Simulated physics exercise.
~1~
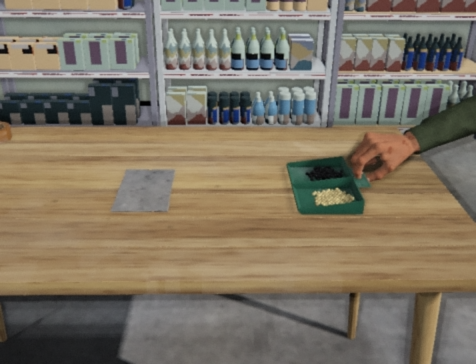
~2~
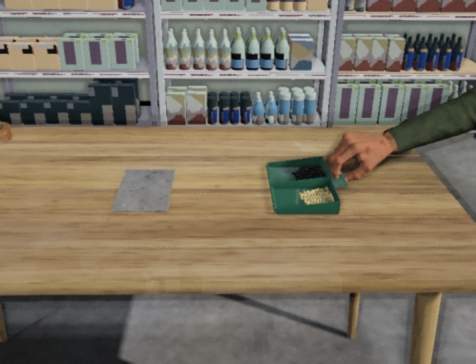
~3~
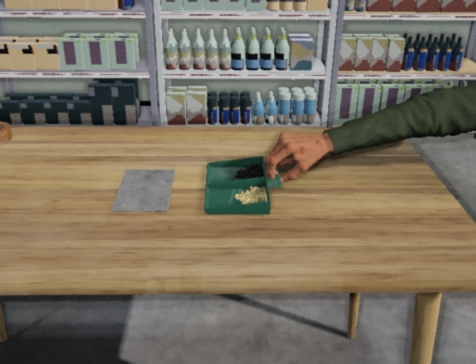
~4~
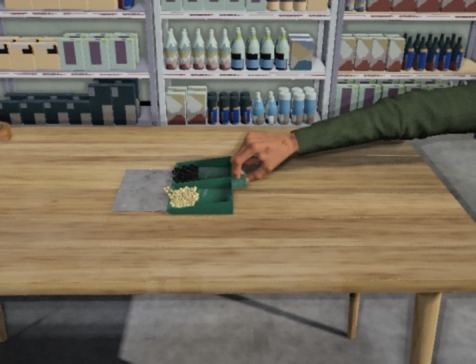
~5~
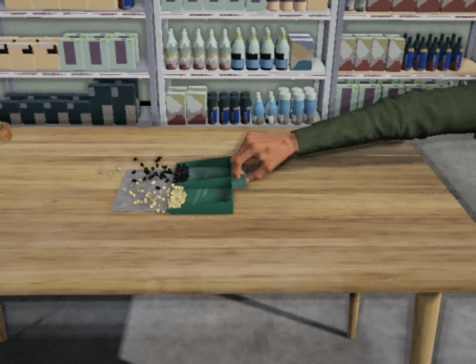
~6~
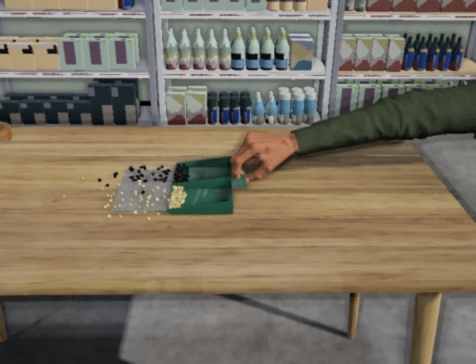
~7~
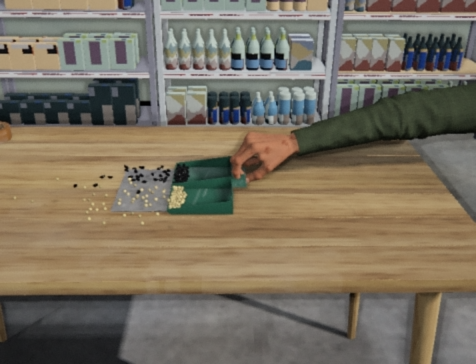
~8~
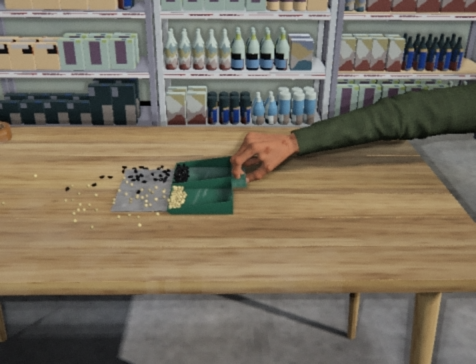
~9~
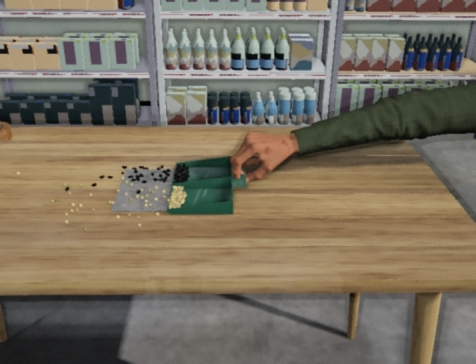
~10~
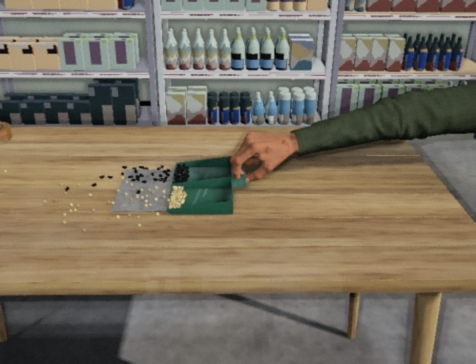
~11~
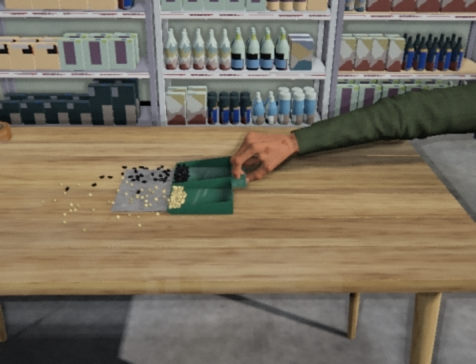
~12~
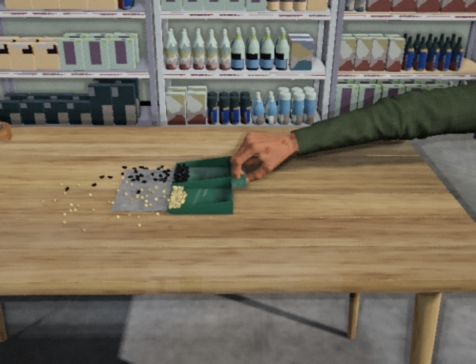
Hand sliding a divided green tray left to a grey slab, where it stops and spills some dark and pale bits leftward.
